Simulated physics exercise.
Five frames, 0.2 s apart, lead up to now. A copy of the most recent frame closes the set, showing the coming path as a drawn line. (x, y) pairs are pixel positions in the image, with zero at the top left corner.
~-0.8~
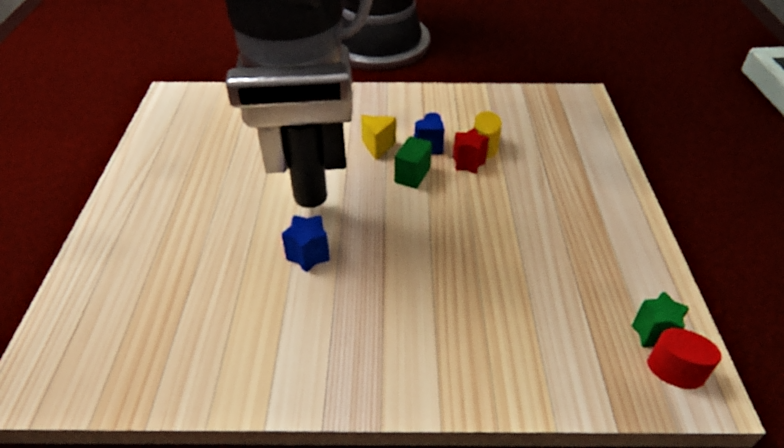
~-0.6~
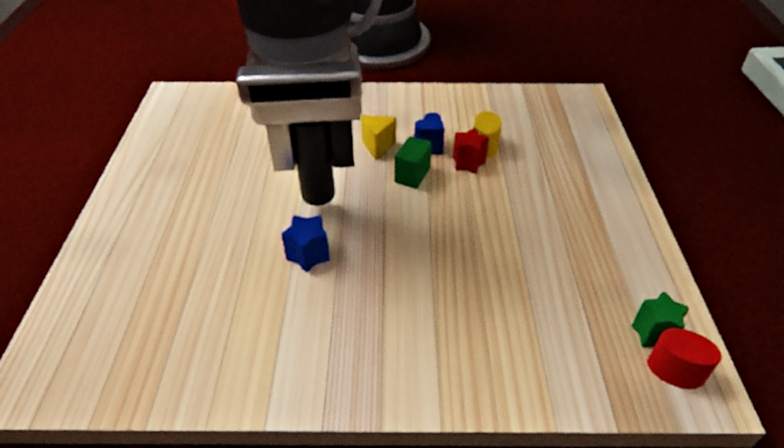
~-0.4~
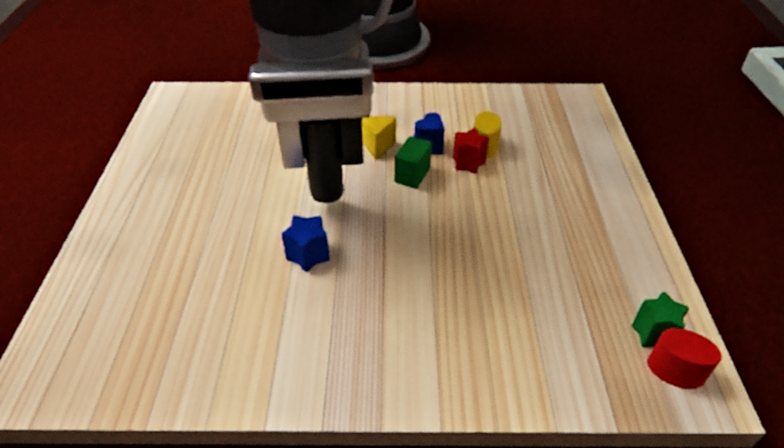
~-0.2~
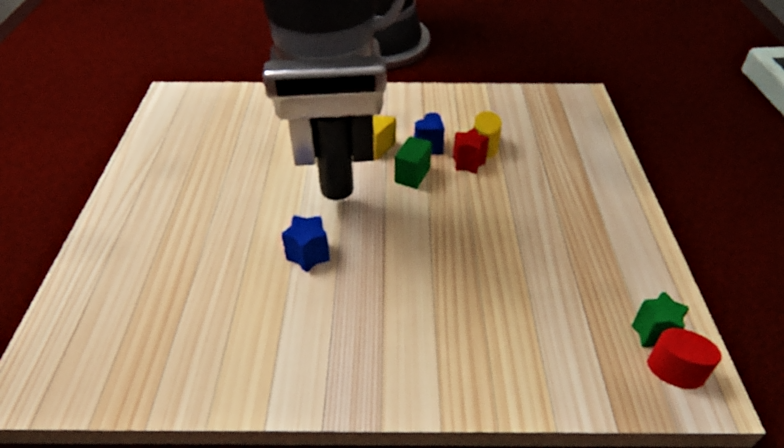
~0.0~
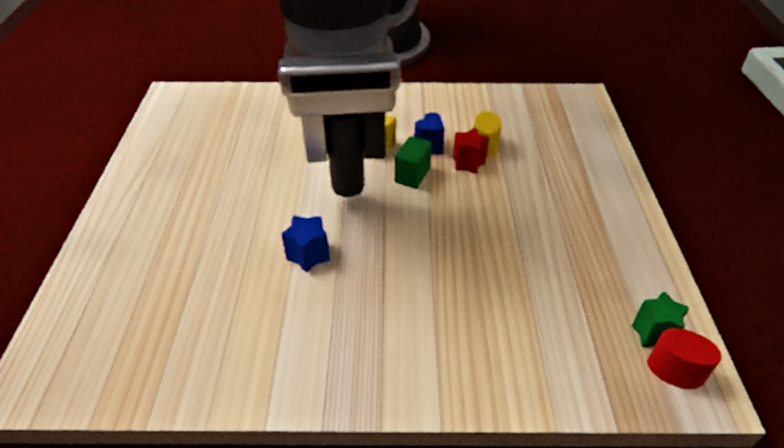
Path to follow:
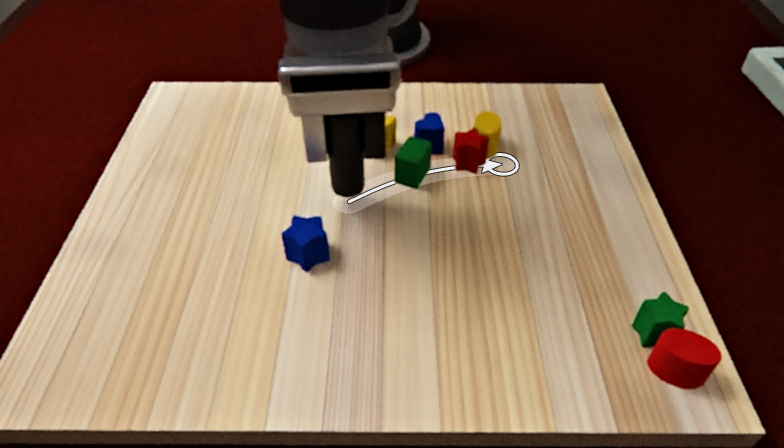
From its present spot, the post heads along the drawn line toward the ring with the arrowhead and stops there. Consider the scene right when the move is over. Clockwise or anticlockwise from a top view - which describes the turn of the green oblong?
Seen from above, counterclockwise.
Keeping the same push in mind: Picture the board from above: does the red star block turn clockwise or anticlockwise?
It turns clockwise.
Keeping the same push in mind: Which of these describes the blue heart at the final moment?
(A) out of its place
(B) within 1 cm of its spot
My answer is option A.
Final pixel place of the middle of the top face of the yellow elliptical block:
So, by the moment the path ends, you'll find the top centre of the yellow elliptical block at (508, 114).
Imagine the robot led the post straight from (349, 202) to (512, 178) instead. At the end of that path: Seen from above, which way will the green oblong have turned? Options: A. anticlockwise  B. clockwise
A: Anticlockwise.
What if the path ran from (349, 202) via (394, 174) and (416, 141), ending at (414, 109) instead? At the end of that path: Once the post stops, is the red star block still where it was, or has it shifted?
The result: It moves.
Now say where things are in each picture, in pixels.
Post's lower end (311, 198); green oblong (413, 149); blue heart (431, 122); red star block (471, 138); yellow elliptical block (488, 122), in the first frame.
Post (319, 196); blocks still, in the second frame.
Post (327, 194); blocks still, in the third frame.
Post (337, 191); blocks still, in the fourth frame.
Post (348, 188); green oblong (413, 149); blue heart (431, 122); red star block (471, 138); yellow elliptical block (488, 122), in the fifth frame.
Drawn move, from (349, 202) by way of (398, 181) and (448, 169) to (502, 164).
What follows on the original path. One third of the way, post (399, 167); green oblong (431, 142).
Two thirds of the way, post (450, 155); green oblong (465, 125), turned 50° anticlockwise; blue heart (434, 114), turned 25° anticlockwise; red star block (494, 137), turned 45° clockwise; yellow elliptical block (501, 120), turned 45° anticlockwise.
At the end, post (504, 150); green oblong (479, 123), turned 120° anticlockwise; blue heart (434, 114), turned 25° anticlockwise; red star block (532, 134), turned 60° clockwise; yellow elliptical block (508, 114), turned 25° anticlockwise.
